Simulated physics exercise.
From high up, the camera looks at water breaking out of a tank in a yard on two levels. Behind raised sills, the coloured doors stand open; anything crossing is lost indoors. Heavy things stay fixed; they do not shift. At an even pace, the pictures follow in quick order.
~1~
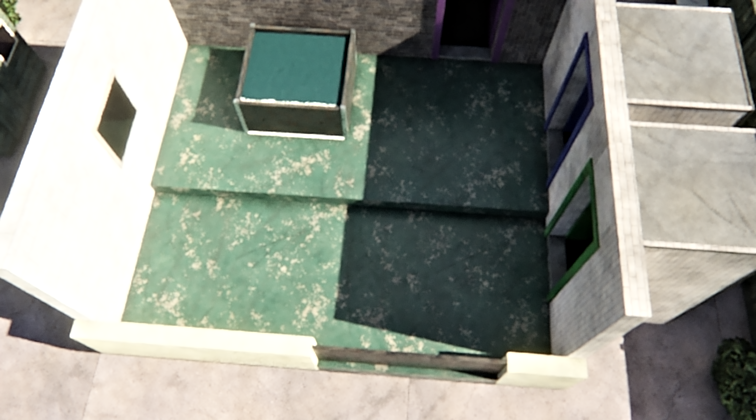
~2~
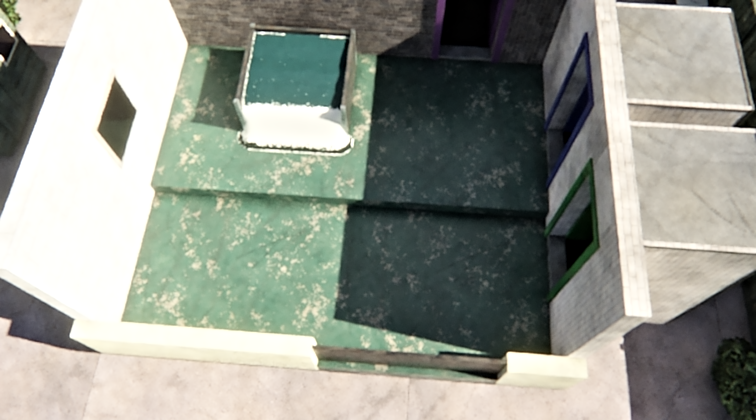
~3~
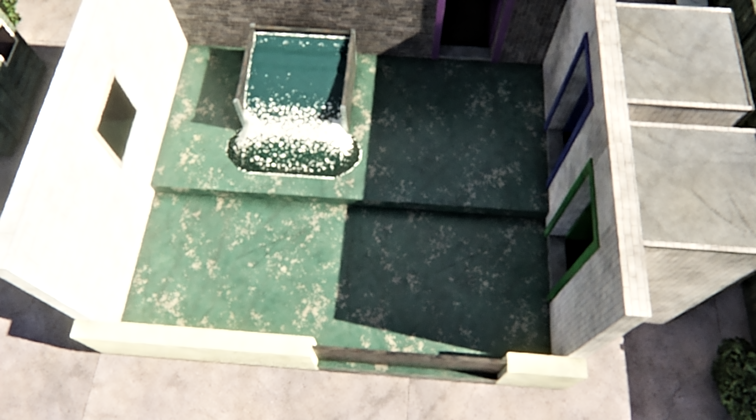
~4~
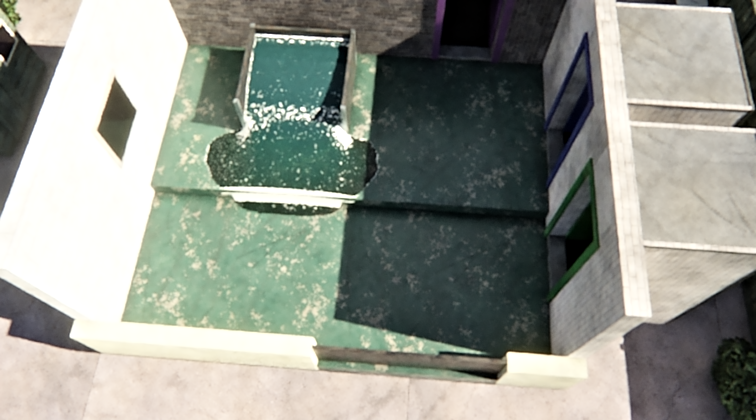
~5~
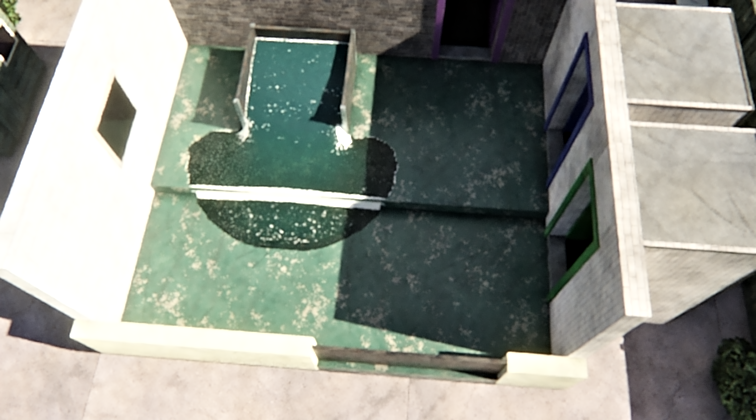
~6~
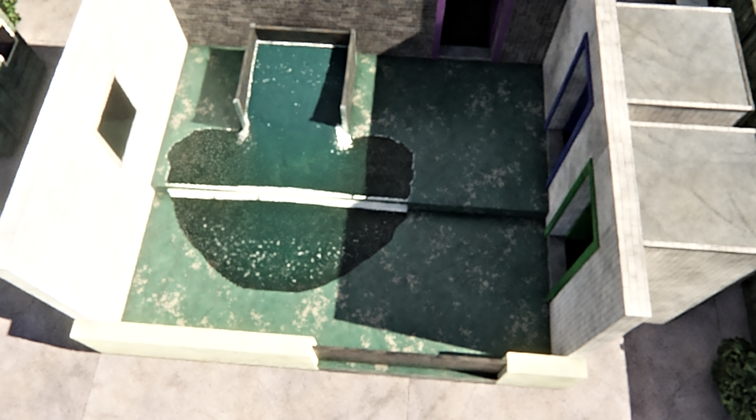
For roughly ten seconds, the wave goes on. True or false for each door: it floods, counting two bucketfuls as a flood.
Green door - false; blue door - false; purple door - false.
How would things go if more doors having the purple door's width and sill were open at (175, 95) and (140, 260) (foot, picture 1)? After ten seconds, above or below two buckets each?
Stays within it; exceeds it.
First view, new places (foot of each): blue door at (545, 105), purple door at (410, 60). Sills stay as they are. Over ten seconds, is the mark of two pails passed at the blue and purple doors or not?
Blue: Falls short; purple: Falls short.
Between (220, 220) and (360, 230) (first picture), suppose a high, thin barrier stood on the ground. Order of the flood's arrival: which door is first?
I'd say the green door is first.
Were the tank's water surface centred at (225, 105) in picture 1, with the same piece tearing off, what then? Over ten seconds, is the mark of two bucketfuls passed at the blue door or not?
Blue door falls short.
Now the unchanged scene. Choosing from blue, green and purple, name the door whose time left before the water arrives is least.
I'd say the green door.
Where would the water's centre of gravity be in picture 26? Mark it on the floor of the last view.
Near pixel (304, 257).
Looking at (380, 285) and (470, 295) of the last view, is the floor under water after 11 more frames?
As listed: Wet, awash.
A moment on, water covers 45 % of the floor; the green door not reached, the blue door not reached, the purple door not reached.
Next, water covers 50 % of the floor; the green door not reached, the blue door not reached, the purple door not reached.
Then, water covers 55 % of the floor; the green door wet at the sill, nothing in, the blue door not reached, the purple door not reached.
Later, water covers 55 % of the floor; the green door under two buckets in, the blue door not reached, the purple door not reached.
In the end, water covers 50 % of the floor; the green door under two buckets in, the blue door not reached, the purple door not reached.
